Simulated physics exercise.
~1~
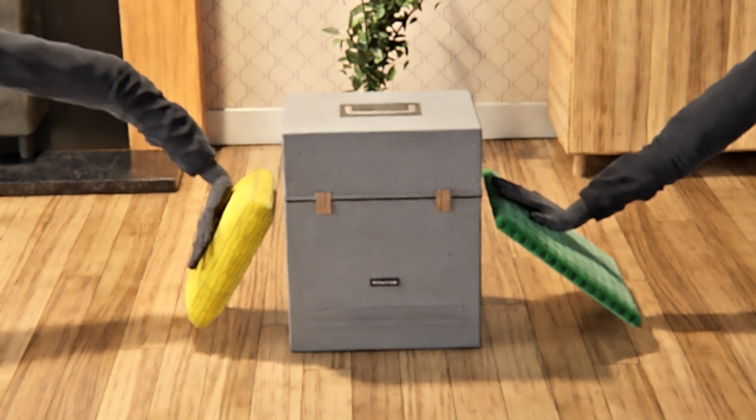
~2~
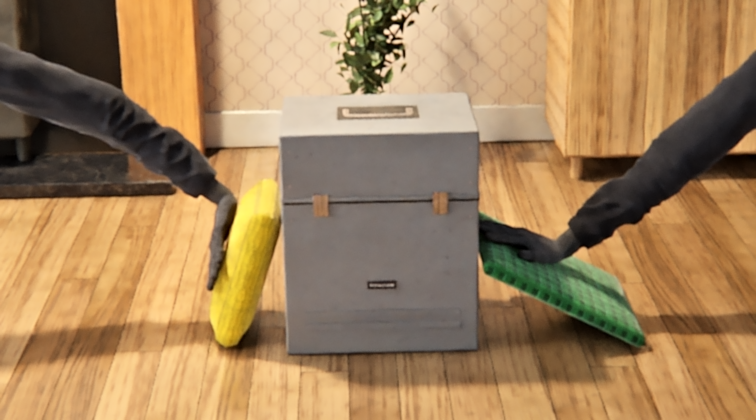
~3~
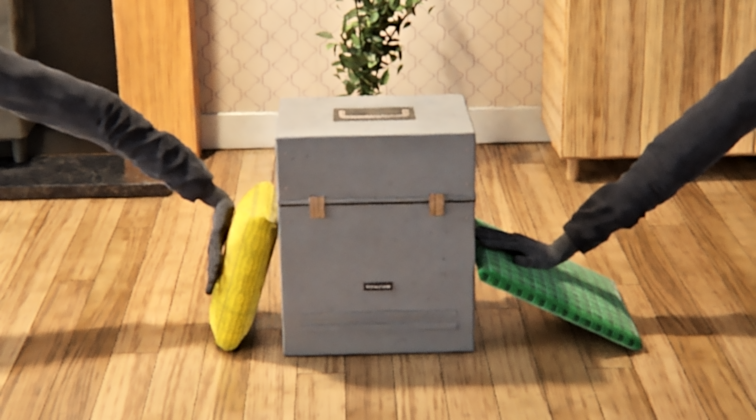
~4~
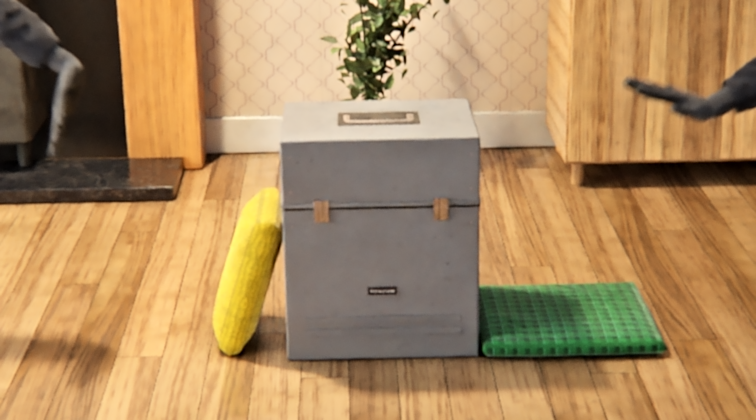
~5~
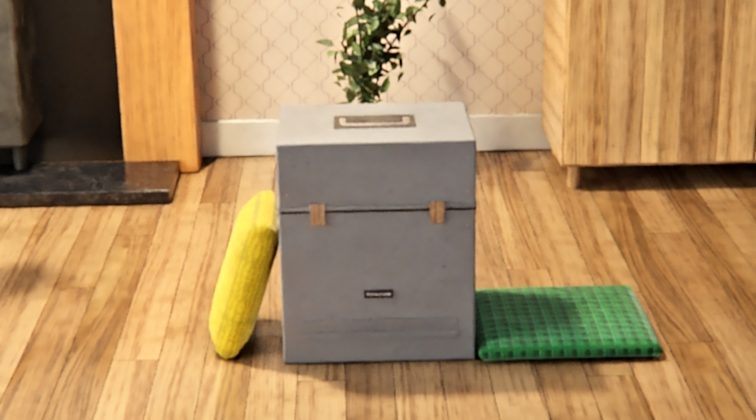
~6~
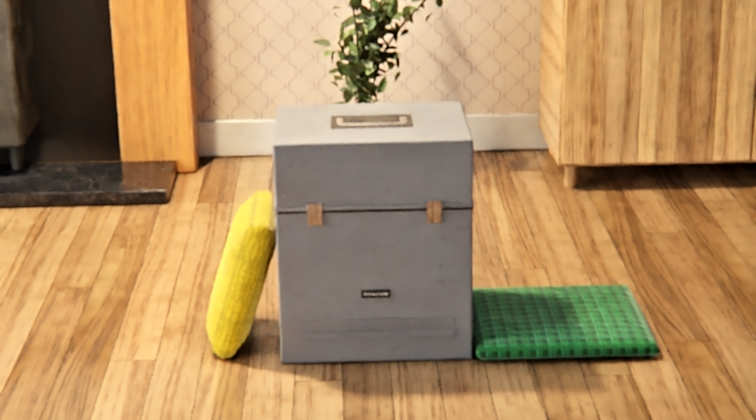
On a wooden floor, hands release a leaning yellow bag and a green pad that falls flat.
